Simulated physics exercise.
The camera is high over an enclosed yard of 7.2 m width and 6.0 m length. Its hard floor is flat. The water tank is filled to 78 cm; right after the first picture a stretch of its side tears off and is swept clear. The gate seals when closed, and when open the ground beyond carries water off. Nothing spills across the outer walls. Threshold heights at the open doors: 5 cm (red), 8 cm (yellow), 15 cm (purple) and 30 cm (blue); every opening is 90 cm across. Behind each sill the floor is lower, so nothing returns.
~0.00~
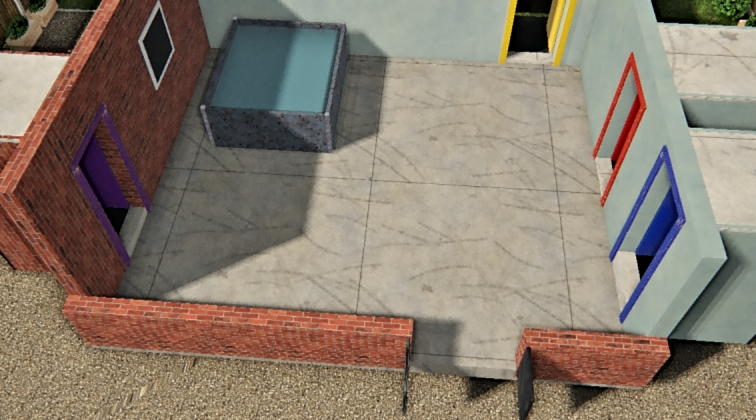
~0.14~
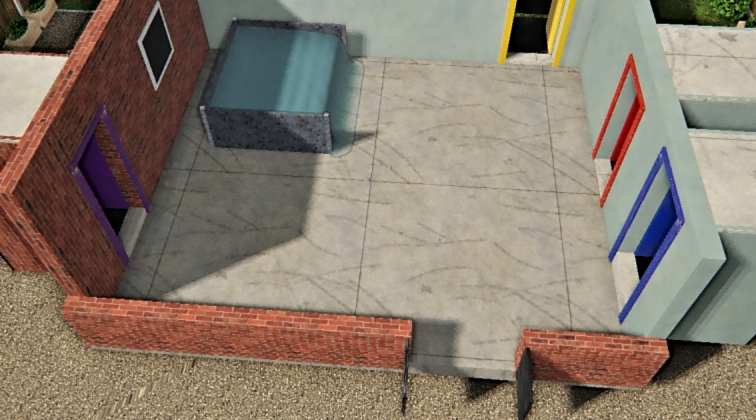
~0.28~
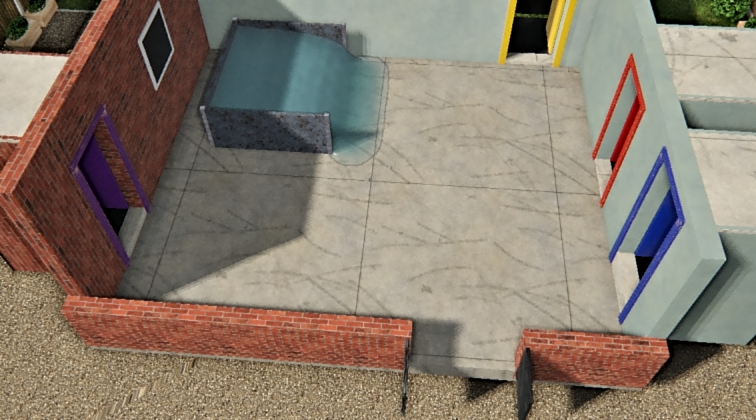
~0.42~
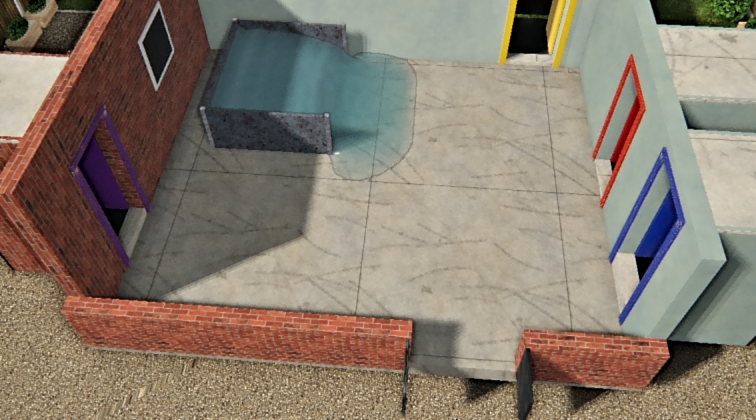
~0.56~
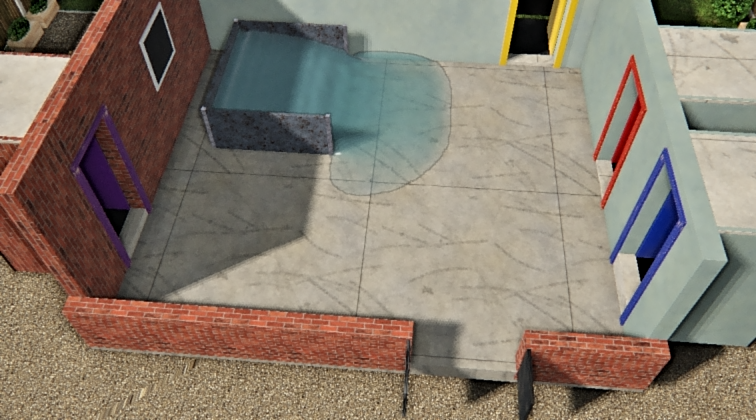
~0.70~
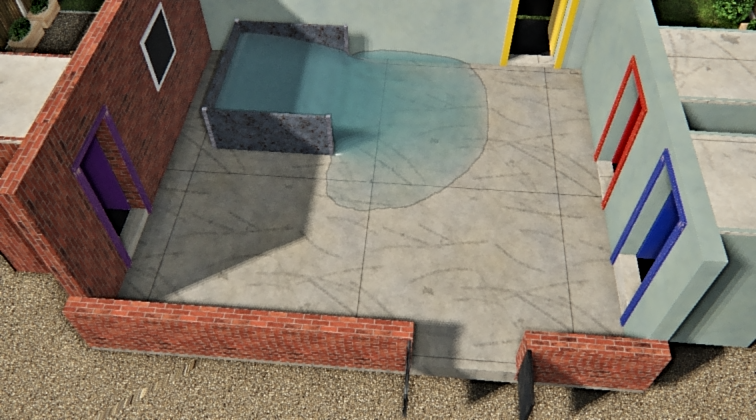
Walled yard with coloured doorways, water pouring from the open right side of a stone tank and spreading across the floor.
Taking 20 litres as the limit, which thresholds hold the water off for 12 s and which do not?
Within that time: At the red door it exceeds the limit; at the yellow door it goes over the limit; at the purple door it stays under the limit; at the blue door it stays under the limit.
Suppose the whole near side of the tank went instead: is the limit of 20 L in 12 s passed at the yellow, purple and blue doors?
Then: Yellow past it, purple above, blue below.
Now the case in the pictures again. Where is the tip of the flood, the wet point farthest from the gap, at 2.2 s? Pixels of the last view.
At about (608, 283).
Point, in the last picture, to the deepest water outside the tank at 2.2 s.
At about (578, 91).
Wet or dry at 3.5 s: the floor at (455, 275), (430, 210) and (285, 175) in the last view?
In turn: Wet, under water, still dry.
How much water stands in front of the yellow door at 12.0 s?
About 3.5 cm.
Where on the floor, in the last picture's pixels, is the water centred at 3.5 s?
Around (465, 143).
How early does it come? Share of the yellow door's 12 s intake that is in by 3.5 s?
Some 50 per cent by then.
After 1.4 s water covers 45 % of the floor and is deepest (34 cm) near (583, 118); red door 6 cm at the sill, 1 L in, yellow door 9 cm at the sill, 0 L in, purple door not reached, blue door not reached.
After 2.2 s water covers 50 % of the floor and is deepest (52 cm) near (578, 91); red door 24 cm at the sill, 76 L in, yellow door 19 cm at the sill, 4 L in, purple door not reached, blue door 5 cm at the sill, 0 L in.
After 3.5 s water covers 55 % of the floor and is deepest (30 cm) near (619, 351); red door 18 cm at the sill, 219 L in, yellow door 27 cm at the sill, 130 L in, purple door not reached, blue door 17 cm at the sill, 0 L in.
After 7.0 s water covers 85 % of the floor and is deepest (16 cm) near (612, 304); red door 8 cm at the sill, 282 L in, yellow door 10 cm at the sill, 267 L in, purple door 8 cm at the sill, 0 L in, blue door 15 cm at the sill, 0 L in.
After 12.0 s water covers 100 % of the floor and is deepest (18 cm) near (205, 71); red door 6 cm at the sill, 300 L in, yellow door 4 cm at the sill, 269 L in, purple door 10 cm at the sill, 0 L in, blue door 6 cm at the sill, 0 L in.
